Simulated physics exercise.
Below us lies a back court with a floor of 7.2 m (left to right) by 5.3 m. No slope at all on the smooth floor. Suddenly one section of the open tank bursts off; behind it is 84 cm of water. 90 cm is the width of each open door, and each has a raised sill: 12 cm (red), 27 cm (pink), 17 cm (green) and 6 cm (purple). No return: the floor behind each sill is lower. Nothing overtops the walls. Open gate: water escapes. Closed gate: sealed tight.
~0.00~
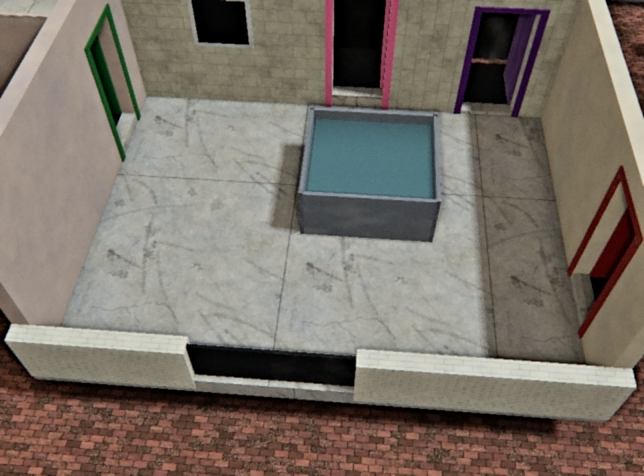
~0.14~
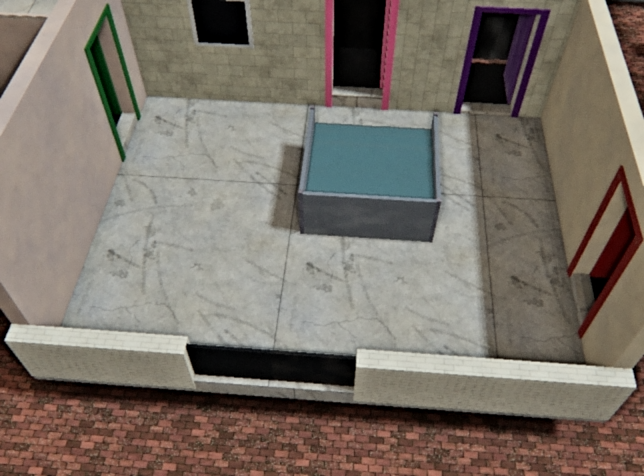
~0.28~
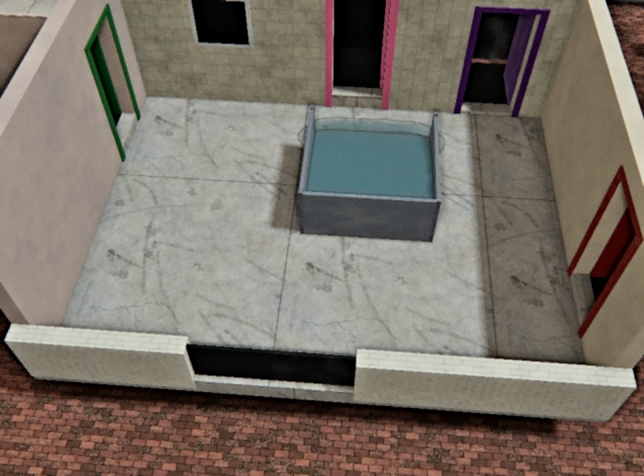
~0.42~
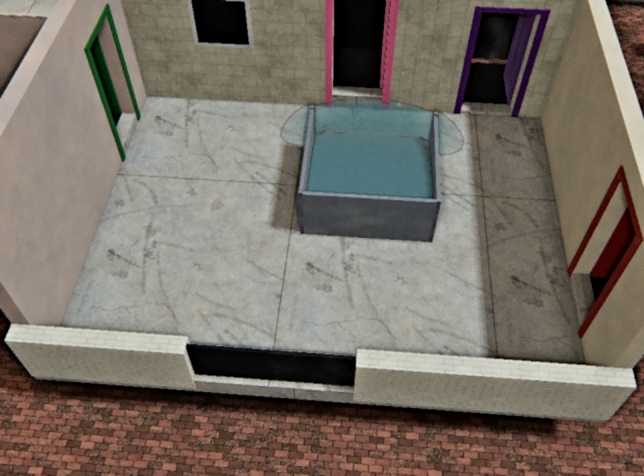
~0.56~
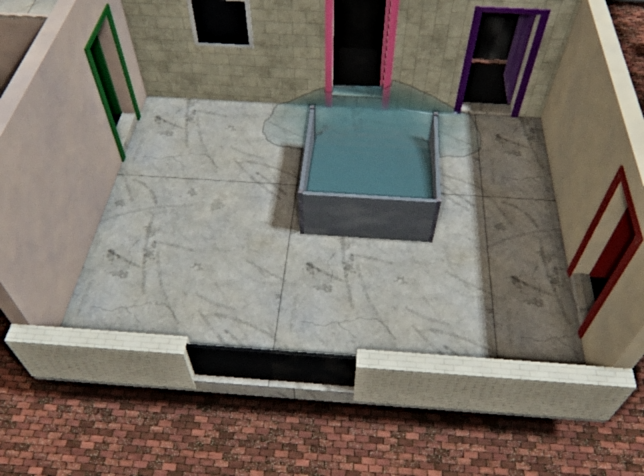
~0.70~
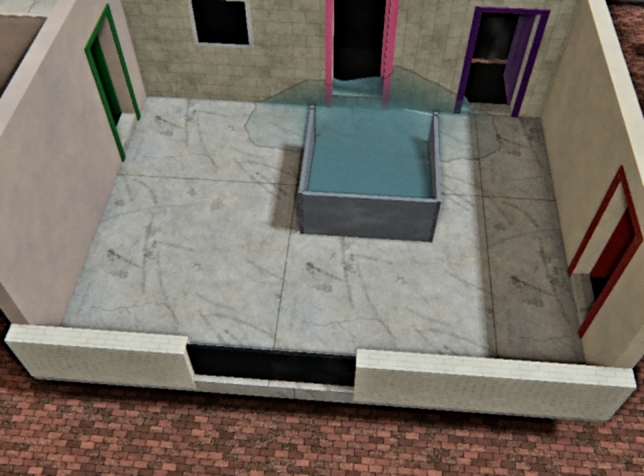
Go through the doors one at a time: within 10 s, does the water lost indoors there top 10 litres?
Red door - no, it does not. Pink door - yes, it does. Green door - yes, it does. Purple door - yes, it does.
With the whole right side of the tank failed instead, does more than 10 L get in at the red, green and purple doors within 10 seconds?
Compared with the limit, red is higher, green is lower and purple is higher.
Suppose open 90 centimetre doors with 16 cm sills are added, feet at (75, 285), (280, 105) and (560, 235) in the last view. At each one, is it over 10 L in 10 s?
In sequence the answers are less than that, more than that and less than that.
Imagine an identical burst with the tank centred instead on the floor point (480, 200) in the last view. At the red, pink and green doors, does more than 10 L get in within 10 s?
Checking each door against the limit: Red does not exceed it, pink does not exceed it, green does not exceed it.
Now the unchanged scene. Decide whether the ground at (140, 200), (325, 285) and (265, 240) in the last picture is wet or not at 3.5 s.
Respectively: Got hit, was missed, was missed.
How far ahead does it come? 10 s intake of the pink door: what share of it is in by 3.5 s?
Fraction in by then: Around 100 per cent.
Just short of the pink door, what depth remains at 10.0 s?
Close to 7.0 cm of depth.
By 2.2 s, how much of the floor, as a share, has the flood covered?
Roughly 35 % of the floor is wet.
After 1.4 s water covers 20 % of the floor and is deepest (54 cm) near (383, 111); red door not reached, pink door 52 cm at the sill, 143 L in, green door not reached, purple door 16 cm at the sill, 9 L in.
After 2.2 s water covers 35 % of the floor and is deepest (38 cm) near (536, 126); red door not reached, pink door 33 cm at the sill, 233 L in, green door 23 cm at the sill, 2 L in, purple door 13 cm at the sill, 34 L in.
After 3.5 s water covers 60 % of the floor and is deepest (23 cm) near (144, 105); red door 6 cm at the sill, 0 L in, pink door 15 cm at the sill, 244 L in, green door 22 cm at the sill, 29 L in, purple door 13 cm at the sill, 68 L in.
After 6.0 s water covers 90 % of the floor and is deepest (20 cm) near (278, 370); red door 3 cm at the sill, 0 L in, pink door 7 cm at the sill, 244 L in, green door 8 cm at the sill, 34 L in, purple door 9 cm at the sill, 116 L in.
After 10.0 s water covers 100 % of the floor and is deepest (11 cm) near (319, 242); red door 7 cm at the sill, 0 L in, pink door 7 cm at the sill, 244 L in, green door 6 cm at the sill, 35 L in, purple door 6 cm at the sill, 127 L in.
